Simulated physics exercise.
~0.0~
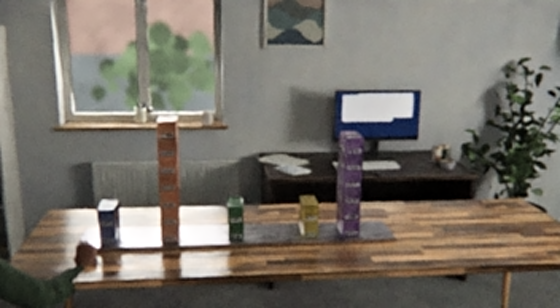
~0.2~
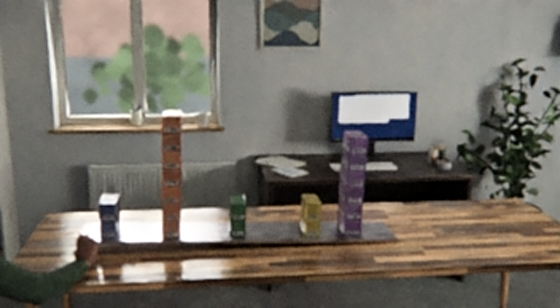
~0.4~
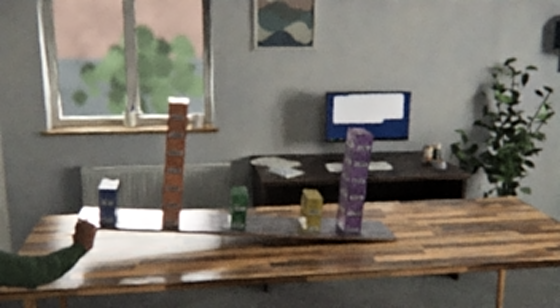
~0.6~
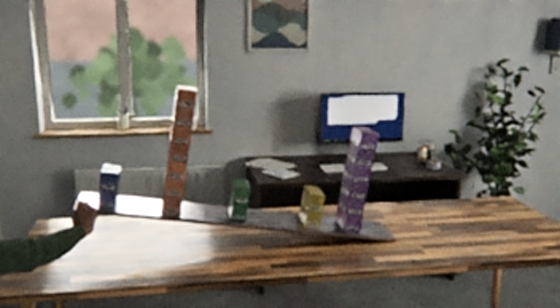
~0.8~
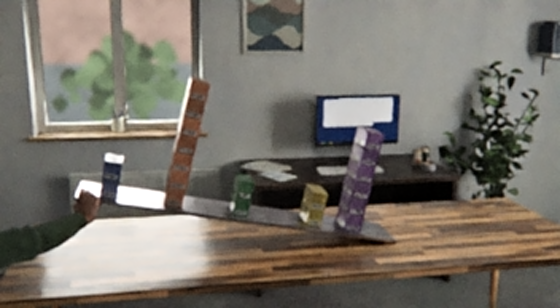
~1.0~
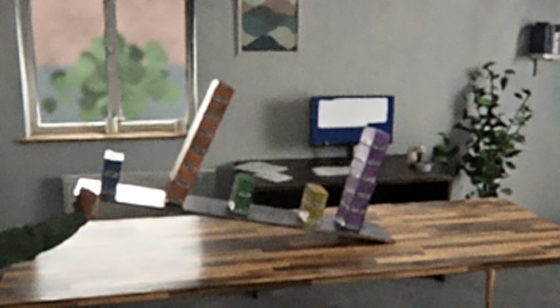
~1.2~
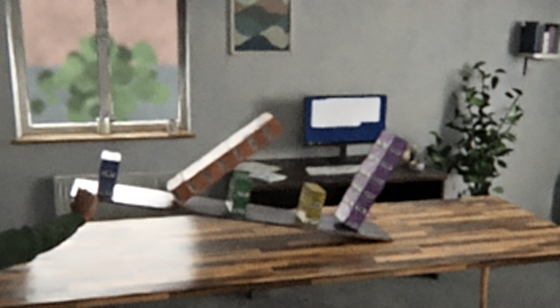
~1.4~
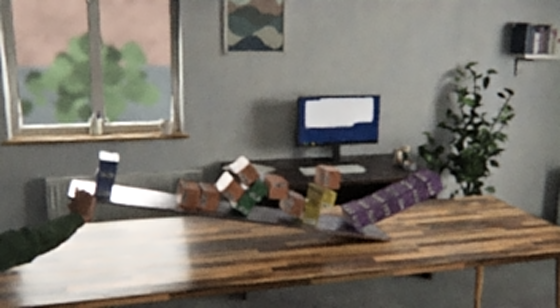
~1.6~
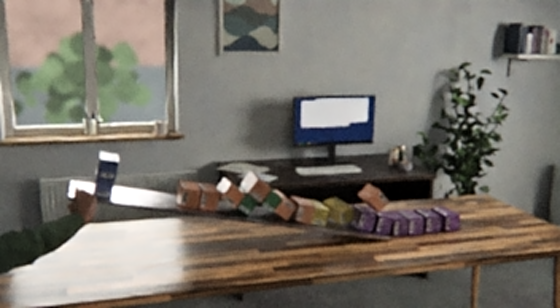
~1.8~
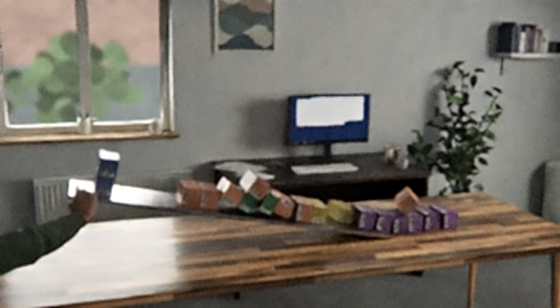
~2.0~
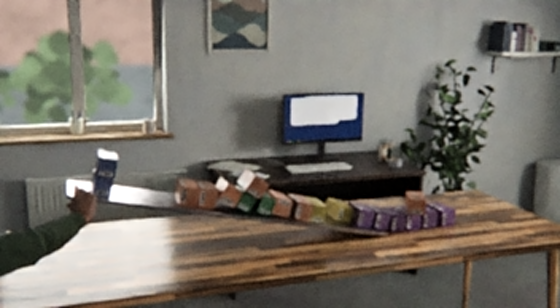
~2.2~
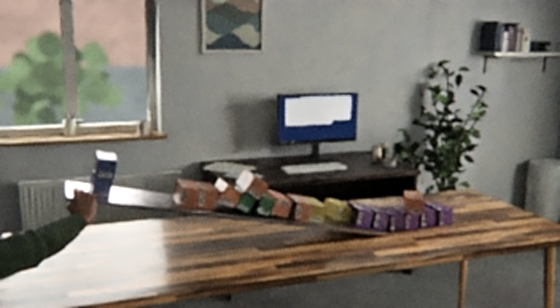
At first, five separate stacks of small coloured boxes stand on a flat board lying on a wooden table, the orange and purple ones much taller than the blue, green and yellow. A hand at the left raises that end of the board into a gentle slope. The orange tower leans to the right, then the purple one tips too. The orange stack crashes down across the green and yellow piles, breaking up, while the purple one topples toward the table. Finally, tumbled boxes lie strewn down the board, and only the blue stack still stands near the hand.
